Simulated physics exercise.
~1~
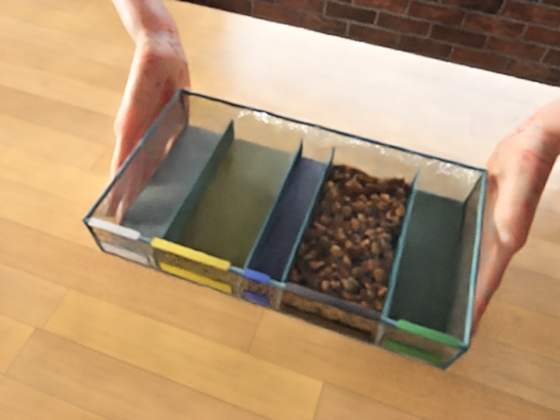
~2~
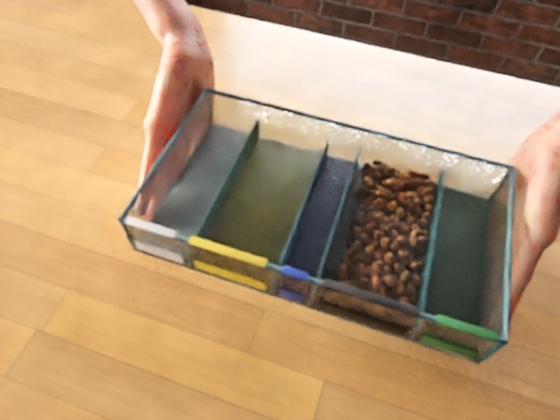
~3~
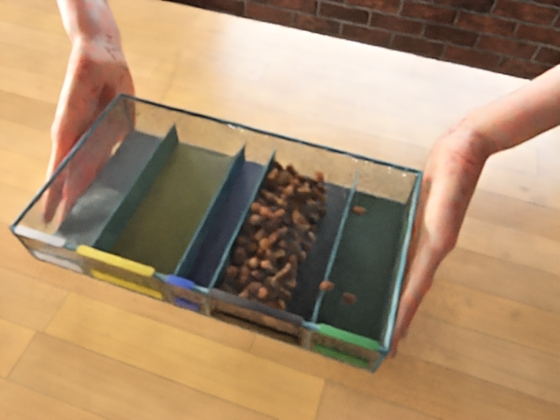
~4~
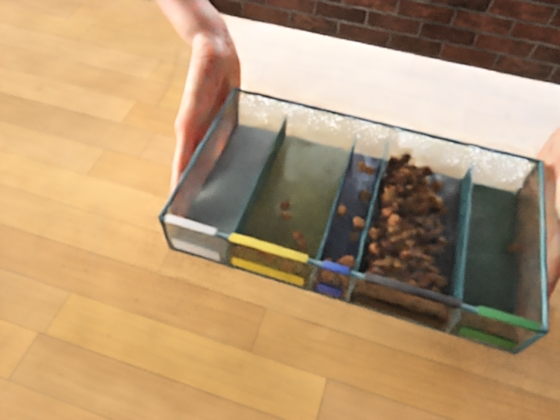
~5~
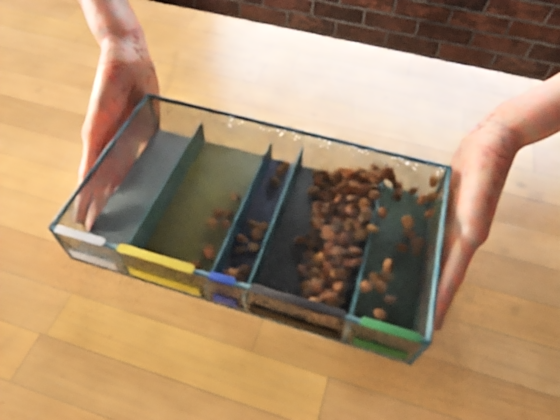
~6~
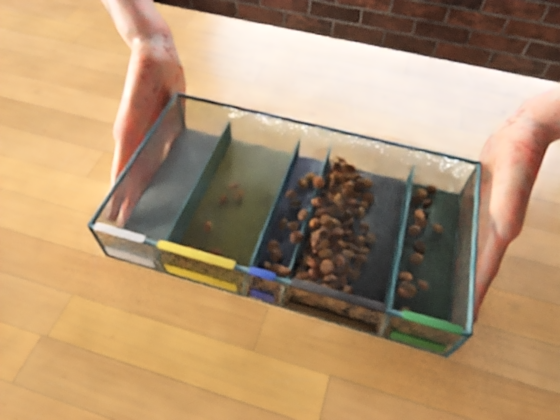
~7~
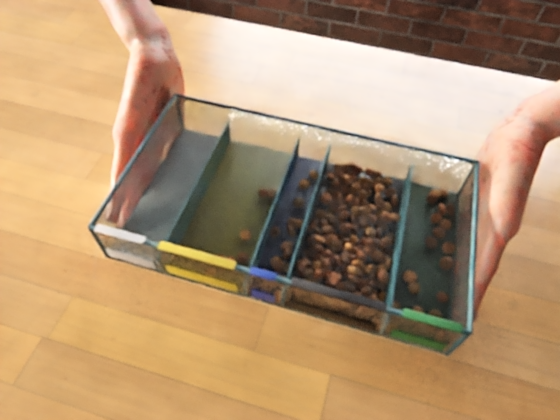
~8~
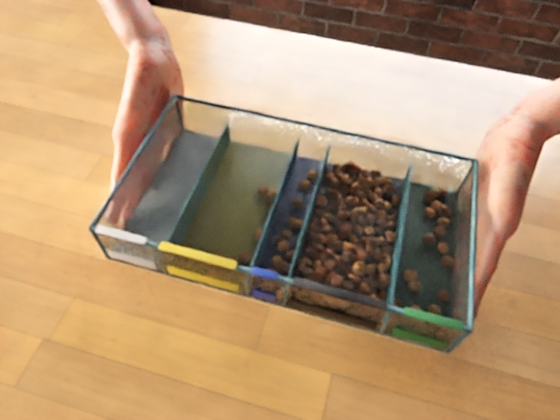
Two hands shook a clear, divided box of brown kibble from side to side, scattering some pieces over the partitions, then held it still with most left in the black-labelled section and a few in the green, blue and yellow ones.
